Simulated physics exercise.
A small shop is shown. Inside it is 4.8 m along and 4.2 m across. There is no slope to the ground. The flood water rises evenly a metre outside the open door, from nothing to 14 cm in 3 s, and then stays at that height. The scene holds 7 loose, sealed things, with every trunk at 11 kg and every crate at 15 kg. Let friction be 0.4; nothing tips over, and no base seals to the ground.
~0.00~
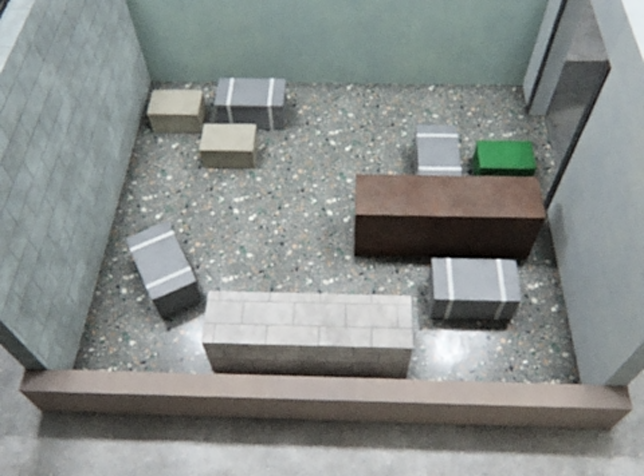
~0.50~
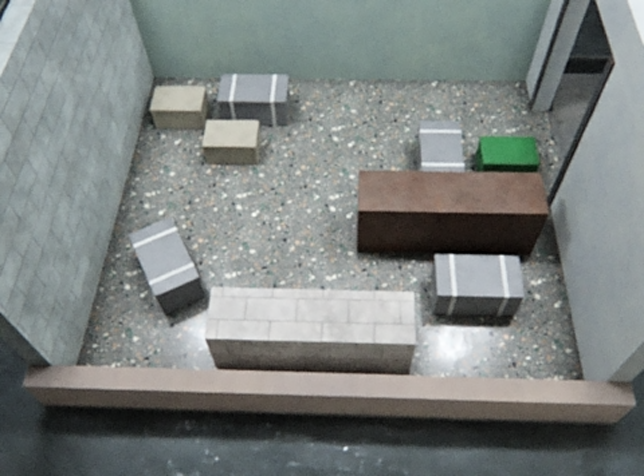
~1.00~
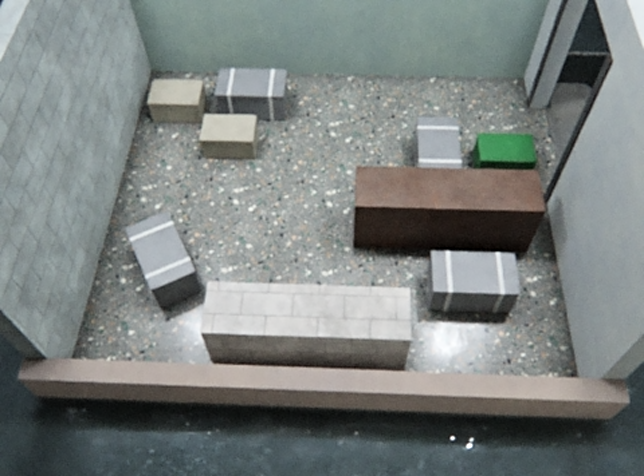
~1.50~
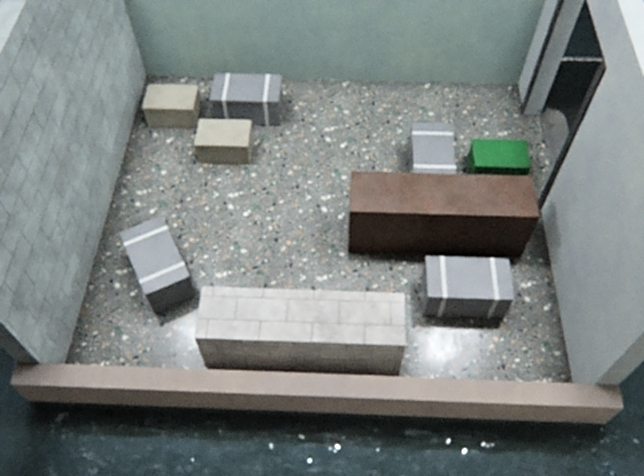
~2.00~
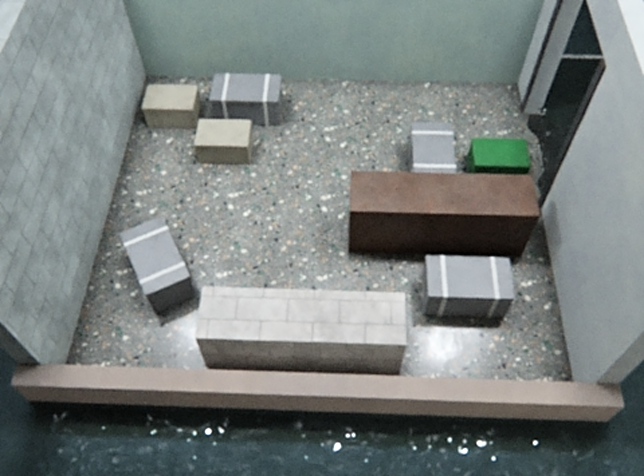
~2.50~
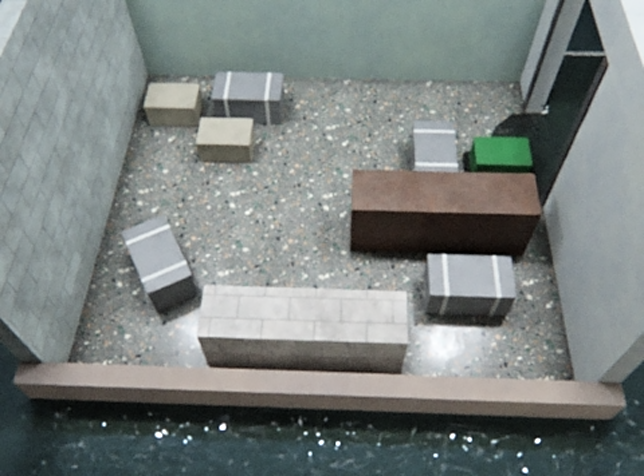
A small open-topped shop with a brown counter, a pale block and scattered boxes stayed still as dark water spread outside, then began creeping in through the doorway at right, near the green crate.
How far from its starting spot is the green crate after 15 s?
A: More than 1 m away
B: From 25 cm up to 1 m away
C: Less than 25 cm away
Option A: More than 1 m away.
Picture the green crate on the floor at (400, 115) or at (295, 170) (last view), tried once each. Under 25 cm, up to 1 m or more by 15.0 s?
A long trip, then a long trip.
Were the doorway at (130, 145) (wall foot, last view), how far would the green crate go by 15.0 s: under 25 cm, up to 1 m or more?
Outcome: The green crate moves only slightly.
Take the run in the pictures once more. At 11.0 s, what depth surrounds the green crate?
About 8 cm.
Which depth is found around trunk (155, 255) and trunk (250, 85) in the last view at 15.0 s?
First roughly 11 cm, second roughly 11 cm.
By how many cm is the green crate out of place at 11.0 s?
Some 350 cm from the start.
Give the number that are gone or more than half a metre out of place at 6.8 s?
I count 2.
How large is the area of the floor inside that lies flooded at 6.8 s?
Somewhere about 10.5 m2, give or take.
After 3.5 s the green crate is near (490, 153), 0.2 m from its start, aground; 0 afloat.
After 6.8 s the green crate is near (347, 134), 1.7 m from its start, aground; 2 afloat.
After 11.0 s the green crate is near (209, 81), 3.5 m from its start, afloat; 6 afloat.
After 15.0 s the green crate is near (146, 132), 4.0 m from its start, afloat; 6 afloat.
